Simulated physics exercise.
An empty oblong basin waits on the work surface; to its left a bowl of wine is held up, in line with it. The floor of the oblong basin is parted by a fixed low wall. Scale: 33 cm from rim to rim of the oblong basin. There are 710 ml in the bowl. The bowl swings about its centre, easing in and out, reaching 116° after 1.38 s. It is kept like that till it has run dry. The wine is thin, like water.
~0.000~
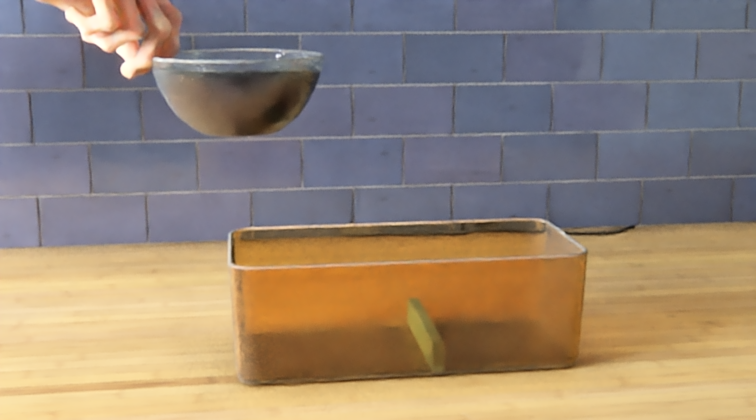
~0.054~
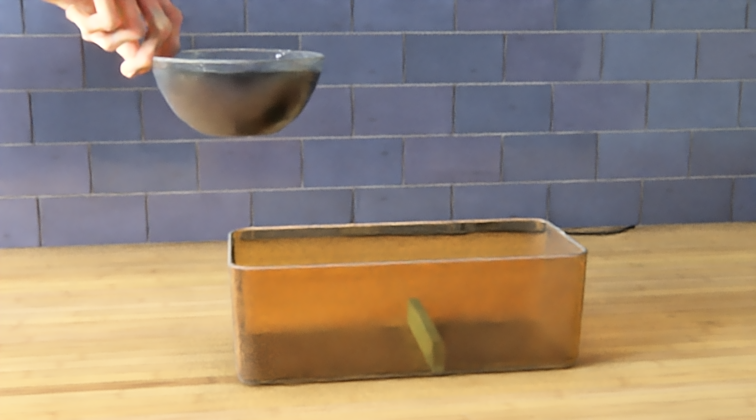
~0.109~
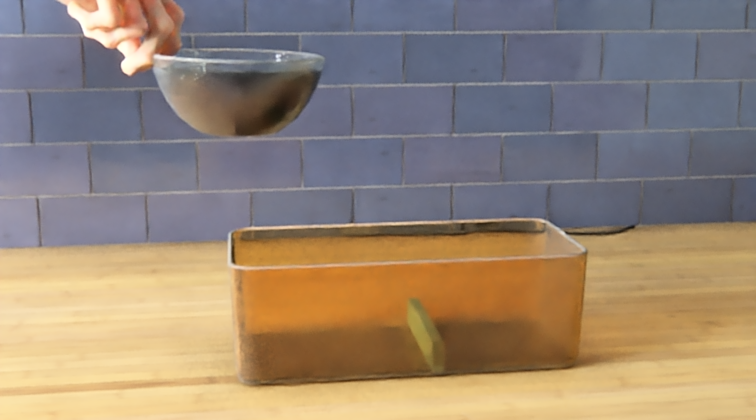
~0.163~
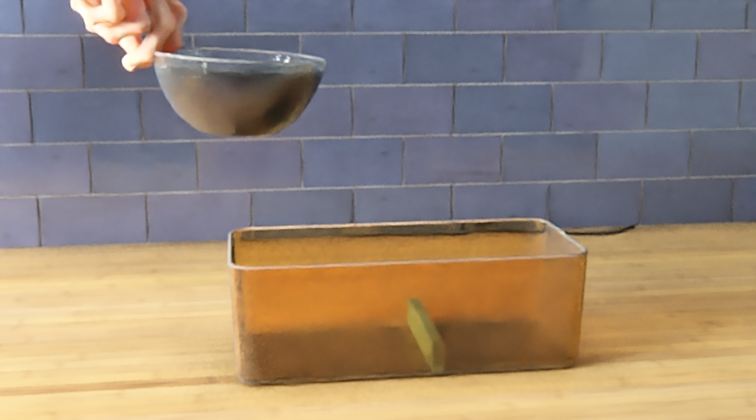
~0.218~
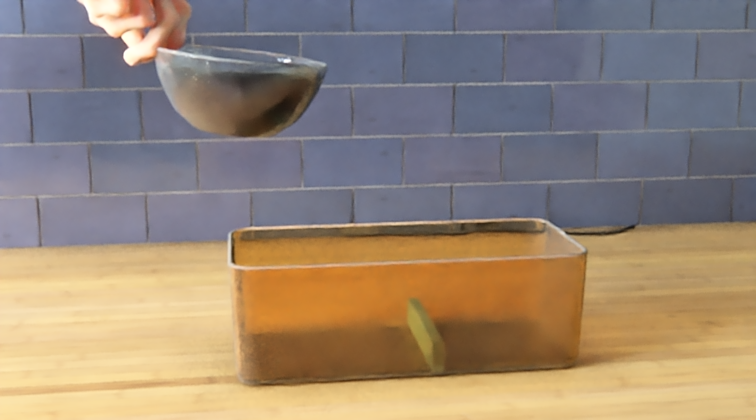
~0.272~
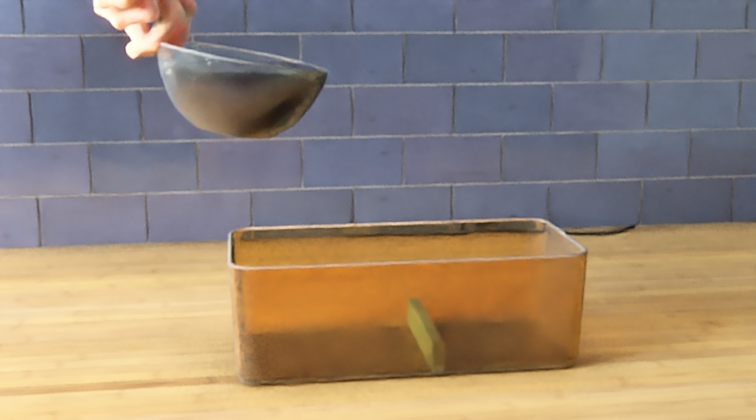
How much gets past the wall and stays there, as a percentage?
About 22 per cent.
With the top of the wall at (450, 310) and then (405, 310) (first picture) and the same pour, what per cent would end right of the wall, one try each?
First 10, then 45 per cent.
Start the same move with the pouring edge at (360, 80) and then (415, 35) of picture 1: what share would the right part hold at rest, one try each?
In turn about 50 and 75 per cent.
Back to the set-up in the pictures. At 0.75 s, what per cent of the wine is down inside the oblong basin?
Some 30 per cent.
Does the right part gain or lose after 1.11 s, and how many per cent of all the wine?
It goes up by about 6.
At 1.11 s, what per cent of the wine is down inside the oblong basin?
Near 98 in a hundred.
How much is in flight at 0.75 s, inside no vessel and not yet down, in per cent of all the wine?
Some 36 per cent.
By 0.75 s the tilt is 66° and 34 per cent is still to pour, 27 is left of the wall and 4 right of it.
By 1.11 s the tilt is 105° and 0 per cent is still to pour, 82 is left of the wall and 15 right of it.
By 1.48 s the tilt is 116° and 0 per cent is still to pour, 78 is left of the wall and 21 right of it.
By 1.88 s the tilt is 116° and 0 per cent is still to pour, 78 is left of the wall and 21 right of it.
At rest 78 per cent lies left of the wall, 22 right of it and 1 outside.
